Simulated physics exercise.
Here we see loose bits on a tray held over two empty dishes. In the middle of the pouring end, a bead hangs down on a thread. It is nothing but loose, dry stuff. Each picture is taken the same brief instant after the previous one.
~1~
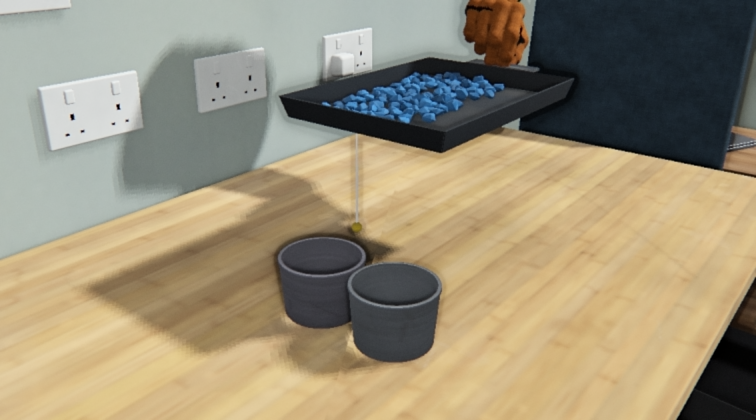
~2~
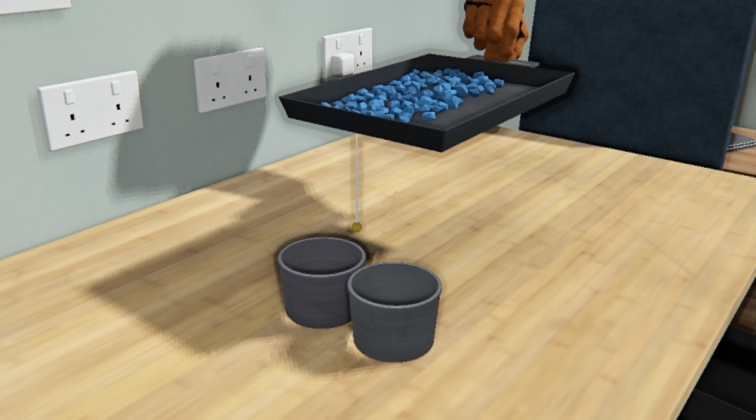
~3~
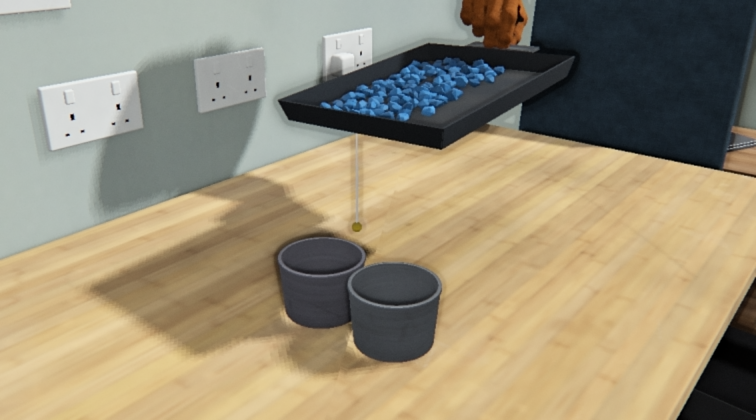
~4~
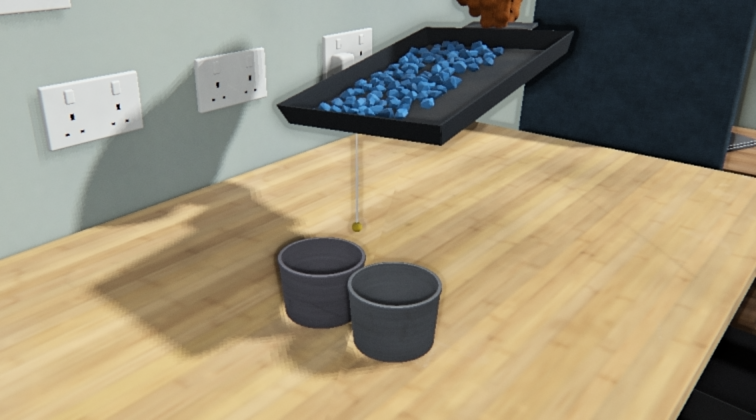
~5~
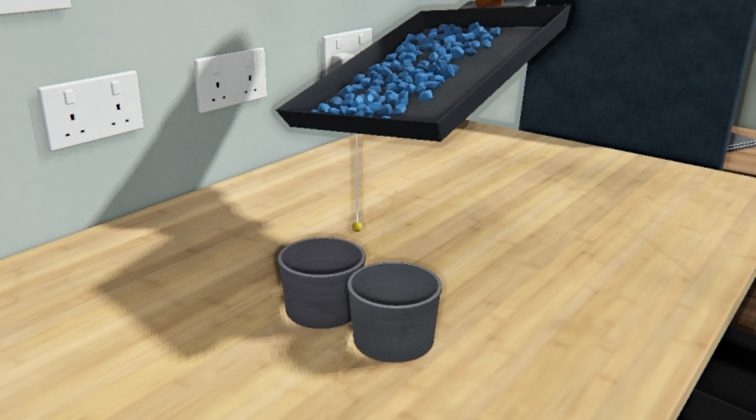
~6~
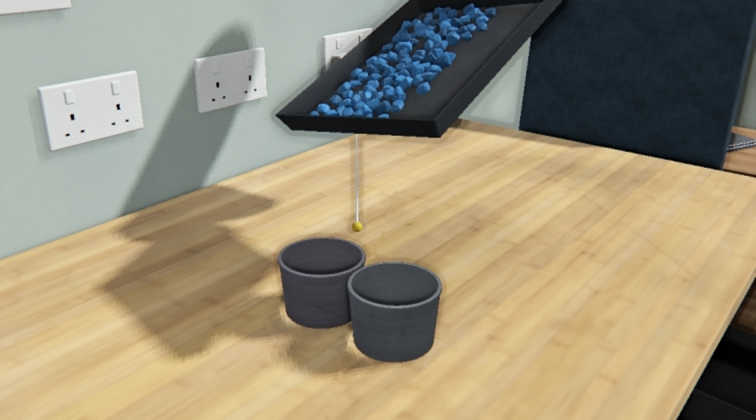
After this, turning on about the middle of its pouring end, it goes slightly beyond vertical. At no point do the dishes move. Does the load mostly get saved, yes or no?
No, less than half is saved.
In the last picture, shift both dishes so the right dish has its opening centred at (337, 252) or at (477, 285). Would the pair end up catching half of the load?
Result, first setup: A majority share; second setup: A minority share.
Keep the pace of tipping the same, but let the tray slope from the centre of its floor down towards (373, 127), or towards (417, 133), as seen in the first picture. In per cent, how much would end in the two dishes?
50 % and 60 %, roughly.
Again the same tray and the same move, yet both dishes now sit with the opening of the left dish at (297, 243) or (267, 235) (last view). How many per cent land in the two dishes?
About 40 and 60 per cent respectively.
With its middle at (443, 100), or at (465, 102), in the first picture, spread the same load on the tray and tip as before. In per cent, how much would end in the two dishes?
Respectively 20 and 20 per cent.
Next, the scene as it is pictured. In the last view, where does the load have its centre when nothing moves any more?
The centre settles at about (253, 278).
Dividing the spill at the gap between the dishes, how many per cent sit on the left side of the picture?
Estimate: Roughly 100 %.
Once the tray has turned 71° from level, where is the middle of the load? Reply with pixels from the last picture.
Near (313, 107).
Soon, tray tipped steeply; nearly all on the tray; a stray few in the air.
A while on, tray tipped past a quarter turn; a small part on the tray; a small part in the left dish; most outside both; a small part in the air.
Towards the end, tray tipped past a quarter turn; a small part in the left dish; nearly all outside both.
Finally, tray tipped past a quarter turn; none in the right dish; a small part in the left dish; nearly all outside both.
